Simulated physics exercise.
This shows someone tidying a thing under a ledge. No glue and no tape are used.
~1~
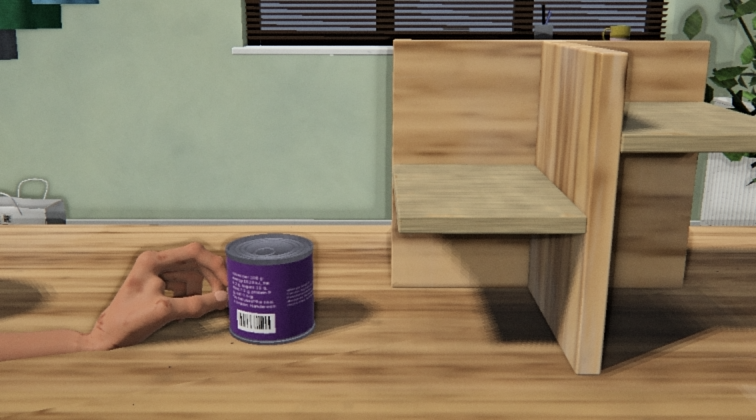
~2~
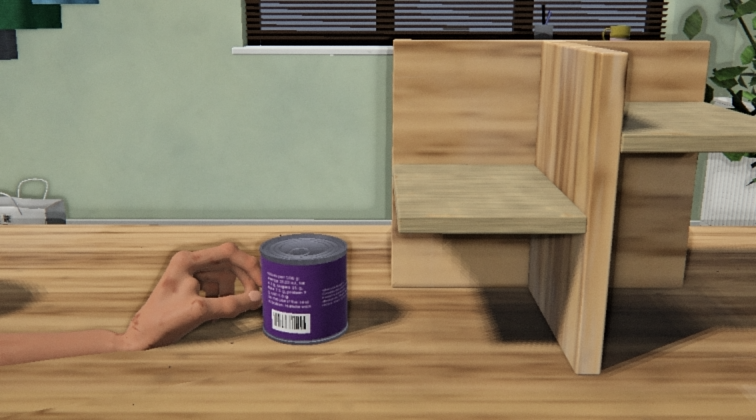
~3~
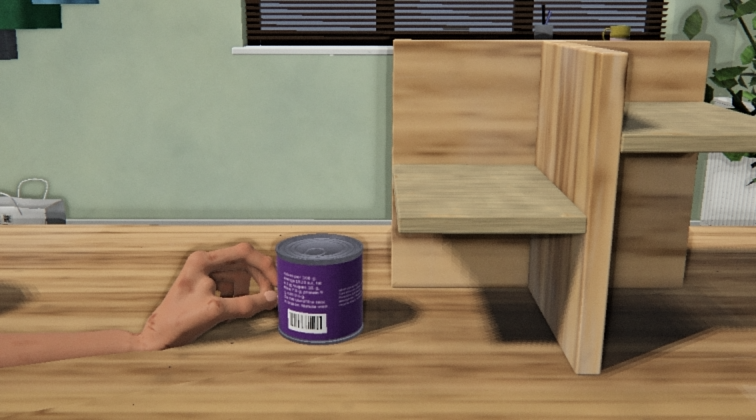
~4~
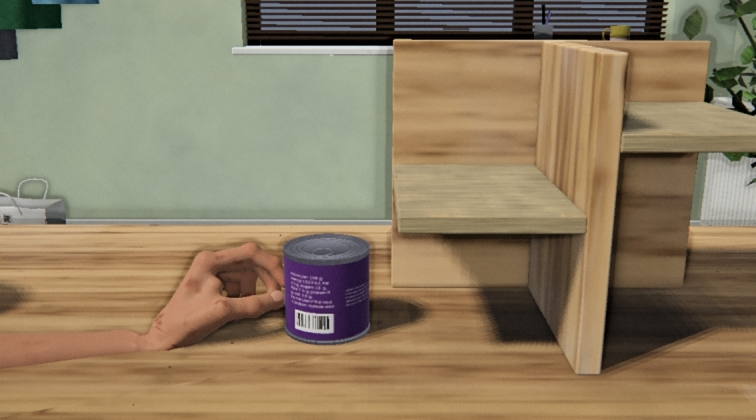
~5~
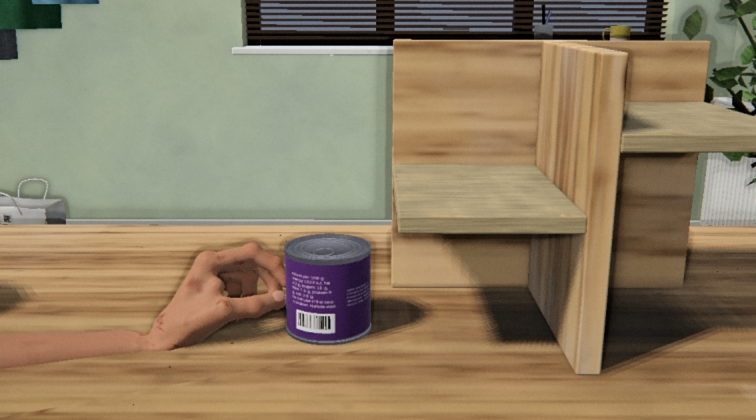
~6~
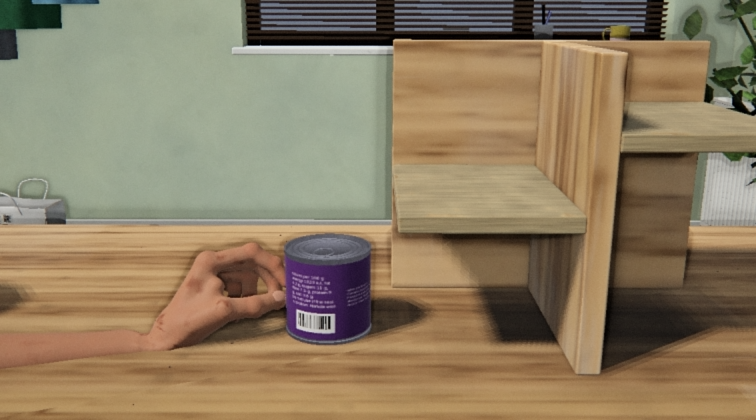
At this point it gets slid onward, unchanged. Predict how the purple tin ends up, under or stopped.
Most likely it gets in there.
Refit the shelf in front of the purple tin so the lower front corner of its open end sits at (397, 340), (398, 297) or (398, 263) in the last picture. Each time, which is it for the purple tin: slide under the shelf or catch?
It won't pass the first time, won't pass the second and passes the third.
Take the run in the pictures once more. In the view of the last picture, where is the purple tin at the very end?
Its middle settles around (450, 288) in the last picture.
Then, 0.38 s on from there, purple tin part of the way in near (380, 287).
In the end, the purple tin clears the shelf, near (449, 288).
